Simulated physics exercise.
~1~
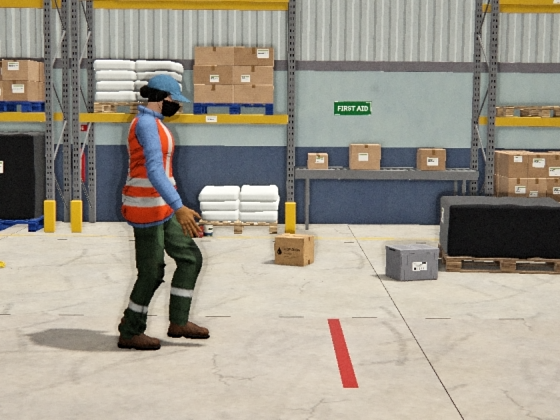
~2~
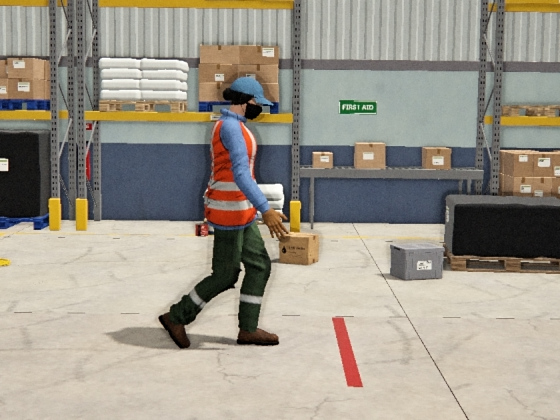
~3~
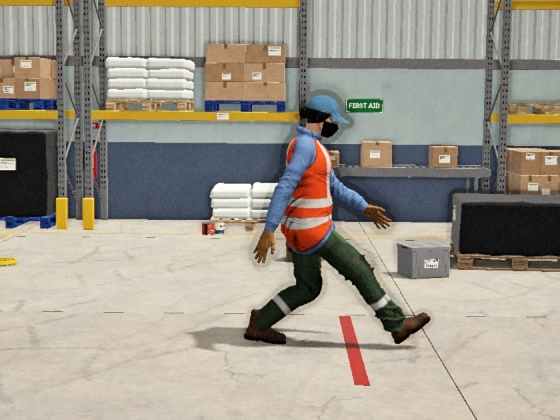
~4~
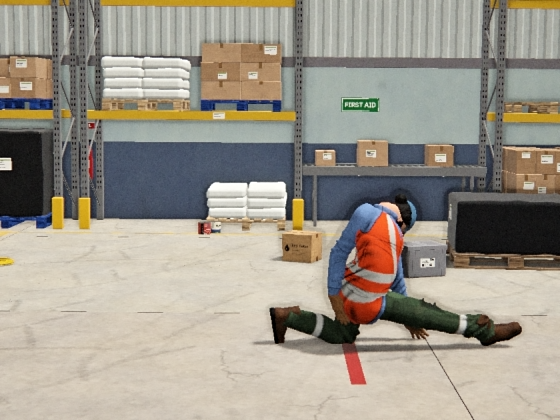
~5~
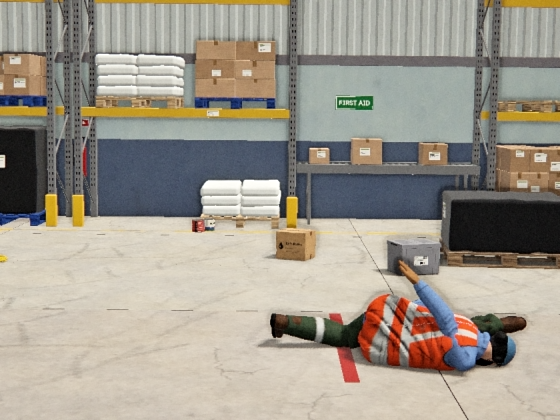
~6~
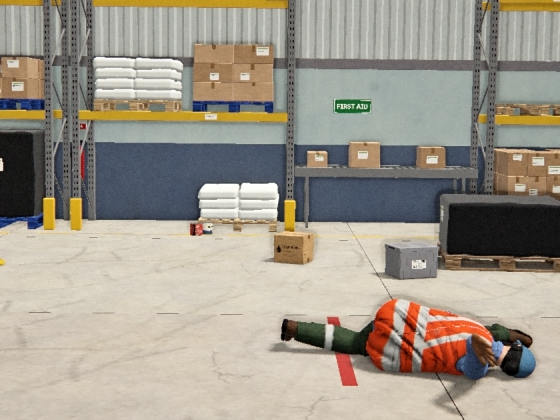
A worker in an orange safety vest and blue cap walked right across a warehouse floor, took a long stride over the red tape, sank into a split and toppled forward, ending up lying still with hips, chest and head beyond the tape.
